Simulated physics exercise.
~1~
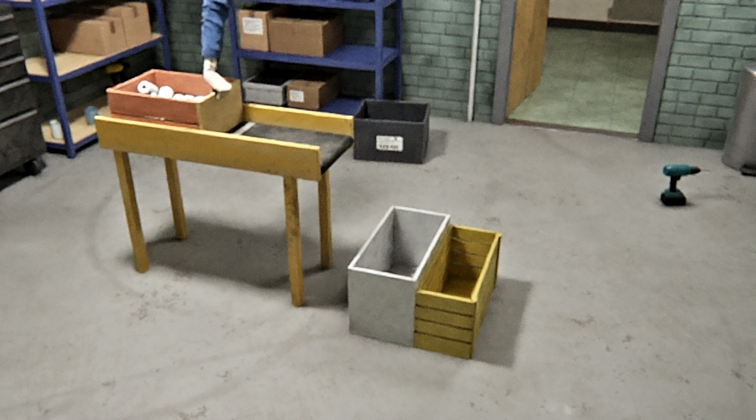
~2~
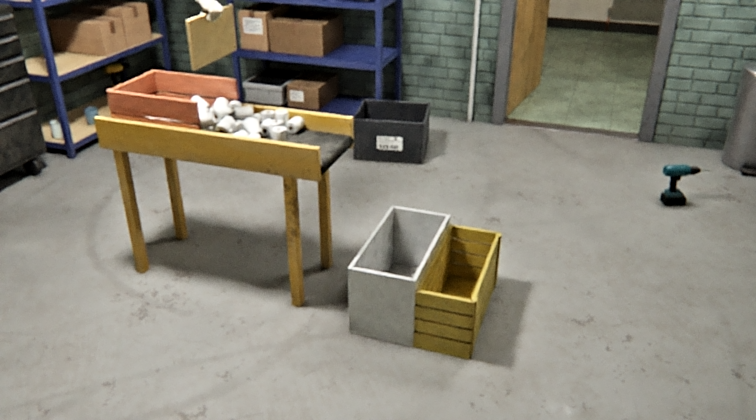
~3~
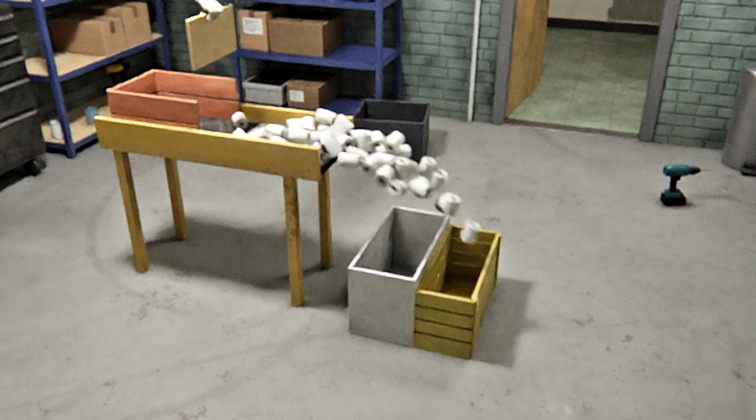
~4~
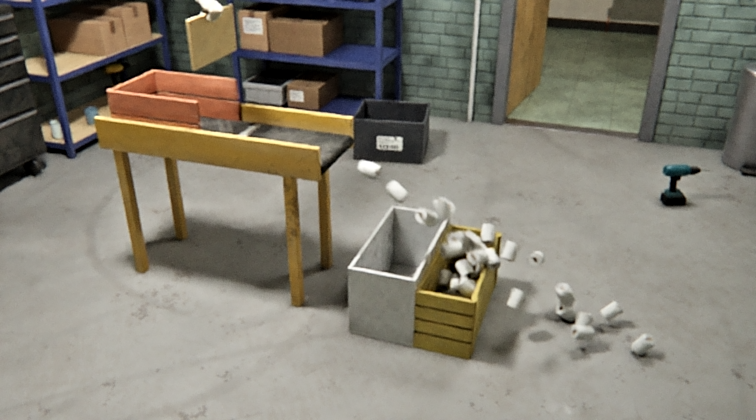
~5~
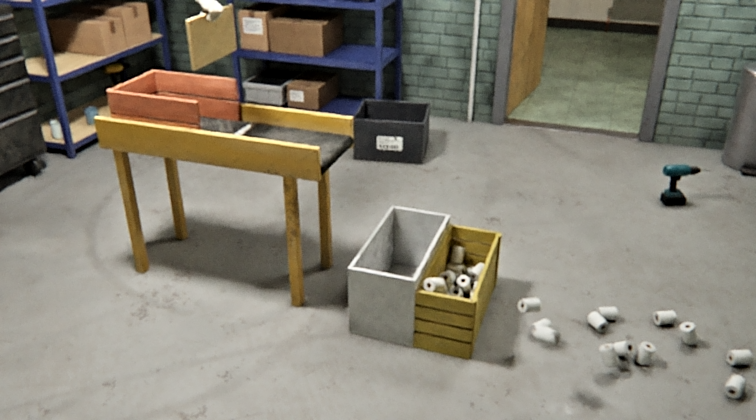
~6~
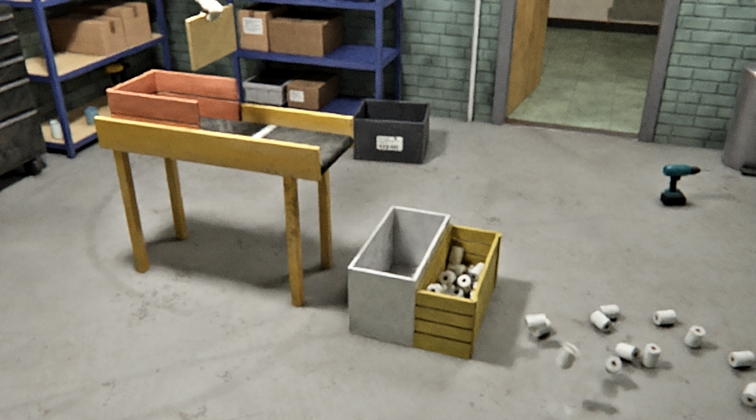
A gloved hand lifts the gate of an orange pen, and white paper rolls ride right along the belt and fly off its end, passing over the white tub; many land in the yellow tub, while others scatter across the floor beyond, leaving the white tub apparently empty.
